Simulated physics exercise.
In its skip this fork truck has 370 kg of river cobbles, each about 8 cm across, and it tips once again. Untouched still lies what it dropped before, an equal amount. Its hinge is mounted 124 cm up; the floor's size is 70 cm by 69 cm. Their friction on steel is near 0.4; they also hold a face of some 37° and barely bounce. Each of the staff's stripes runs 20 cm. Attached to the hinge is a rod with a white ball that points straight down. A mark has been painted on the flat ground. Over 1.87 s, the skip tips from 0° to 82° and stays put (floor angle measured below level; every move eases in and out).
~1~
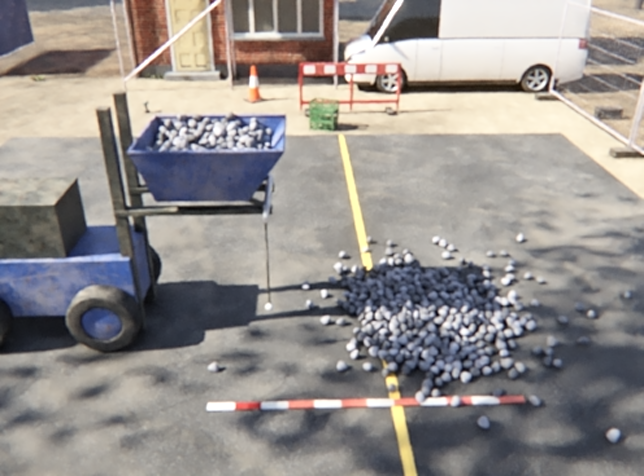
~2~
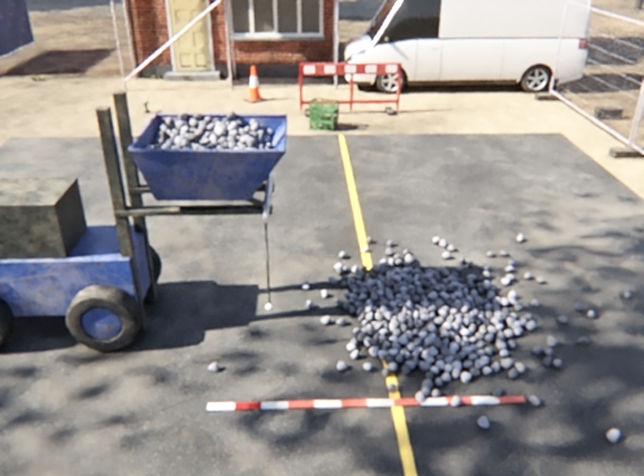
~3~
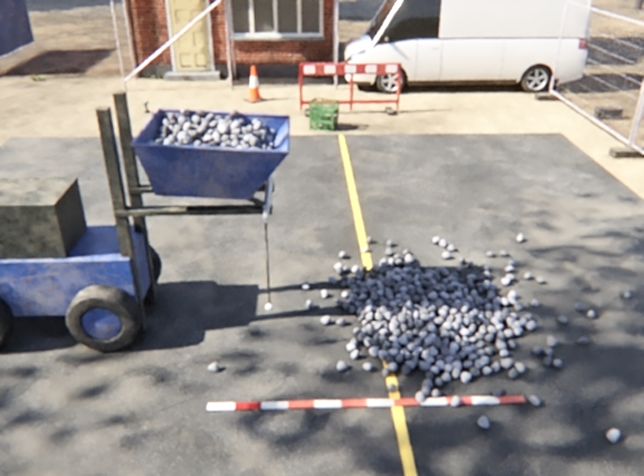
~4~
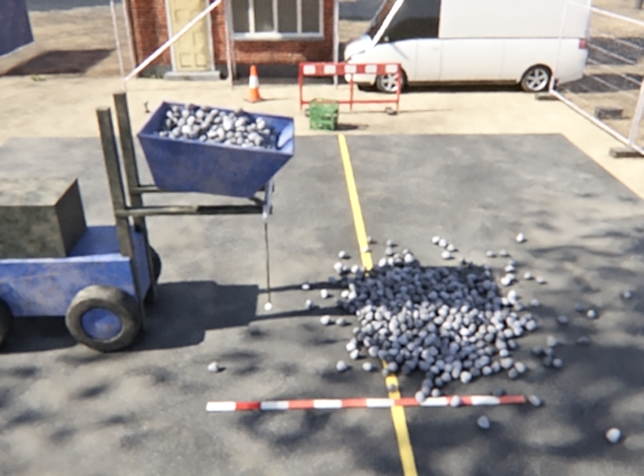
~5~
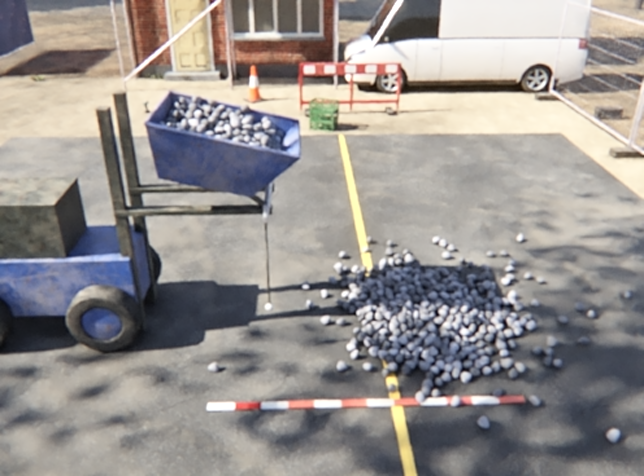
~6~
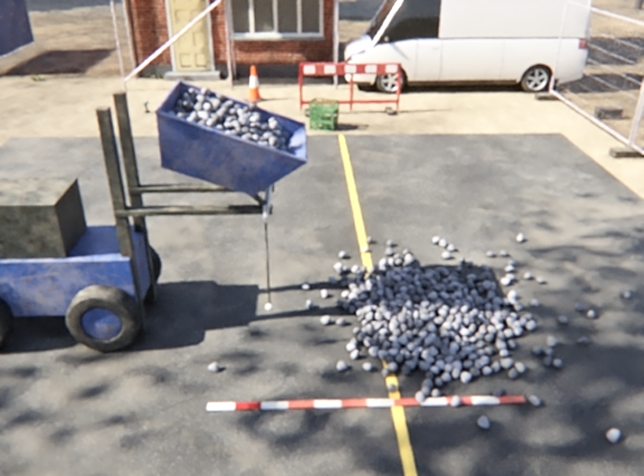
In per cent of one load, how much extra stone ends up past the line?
About 64 %.
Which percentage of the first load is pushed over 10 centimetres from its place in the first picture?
Around 15 in a hundred.
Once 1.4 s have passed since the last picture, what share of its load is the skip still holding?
Still inside: Some 35 %.
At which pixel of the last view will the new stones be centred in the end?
The centre sits about (395, 301).
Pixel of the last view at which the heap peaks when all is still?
I'd say somewhere near (397, 286).
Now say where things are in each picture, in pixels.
In the first picture, the skip is at 0°, its lip at (284, 151); the top of the load is at (207, 125). The earlier load is highest near (401, 300), 20 cm above ground level, 15 % short of the line, 85 % past the line.
The second picture shows lip at (285, 152), floor tilted 1°, highest stones at (208, 124).
The third picture shows lip at (288, 153), floor tilted 4°, highest stones at (197, 121).
The fourth picture shows lip at (293, 155), floor tilted 8°, highest stones at (193, 115).
In the fifth picture, the skip is at 13°, its lip at (300, 158); the top of the load is at (192, 108).
The sixth picture shows lip at (307, 162), floor tilted 20°, highest stones at (196, 100).
Then, 0.8 s after the last picture the floor is at 69°; in per cent of one load, 97 in the skip, 18 short of the line, 85 past the line; the foremost stones are at (603, 318).
Then, 1.4 s after the last picture the floor is at 82°; in per cent of one load, 37 in the skip, 46 short of the line, 118 past the line; the foremost stones are at (603, 318).
Then, 1.7 s after the last picture the floor is at 82°; in per cent of one load, 12 in the skip, 47 short of the line, 142 past the line; the foremost stones are at (603, 318).
Then, 4.2 s after the last picture the floor is at 82°; in per cent of one load, 0 in the skip, 51 short of the line, 149 past the line; the foremost stones are at (603, 318). Net gain past the line, 64.
